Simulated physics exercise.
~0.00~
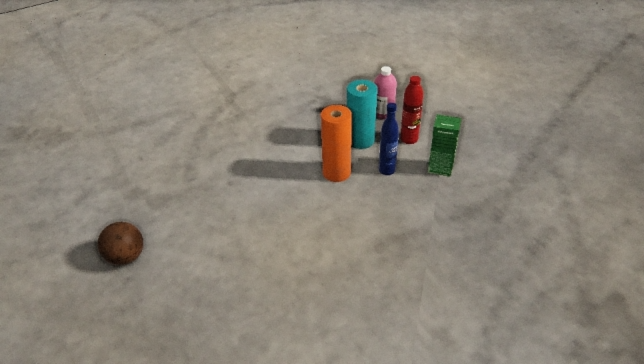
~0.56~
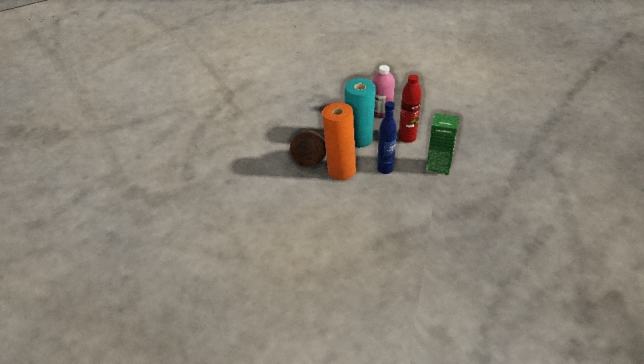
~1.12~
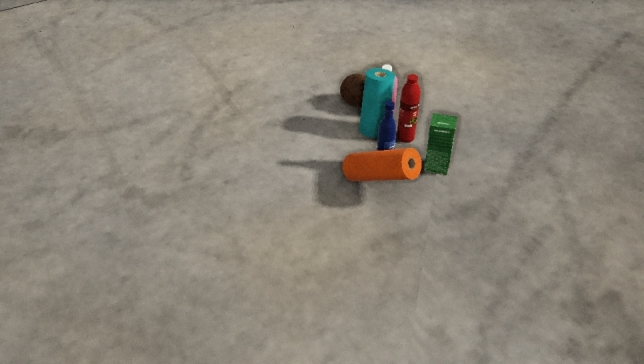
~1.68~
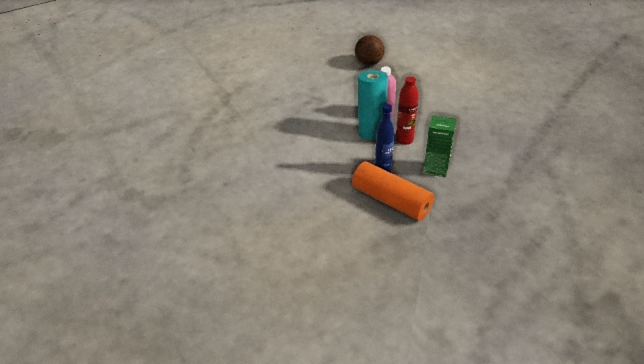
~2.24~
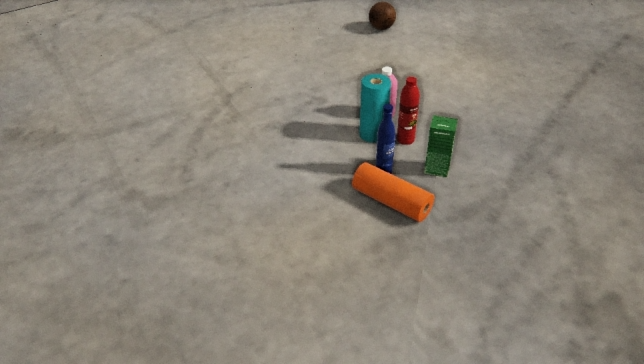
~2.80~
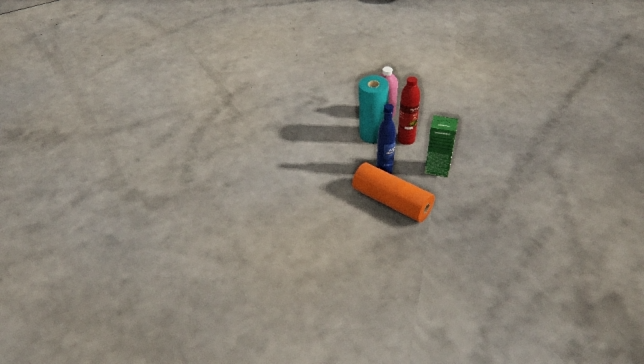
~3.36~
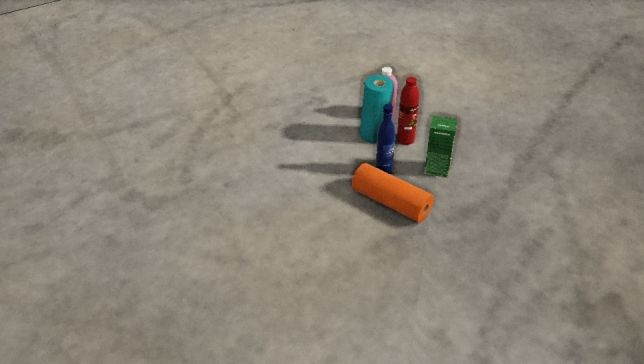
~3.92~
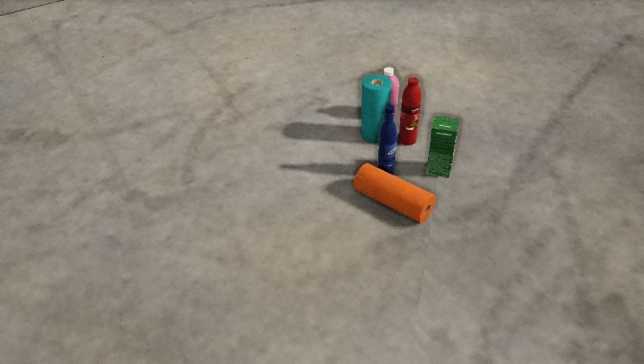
On a grey concrete floor, a brown ball rolled in from the left toward a cluster of bottles, rolls and a green carton, knocked over the orange roll, nudged the turquoise one and rolled out of view at the top, leaving the others standing.
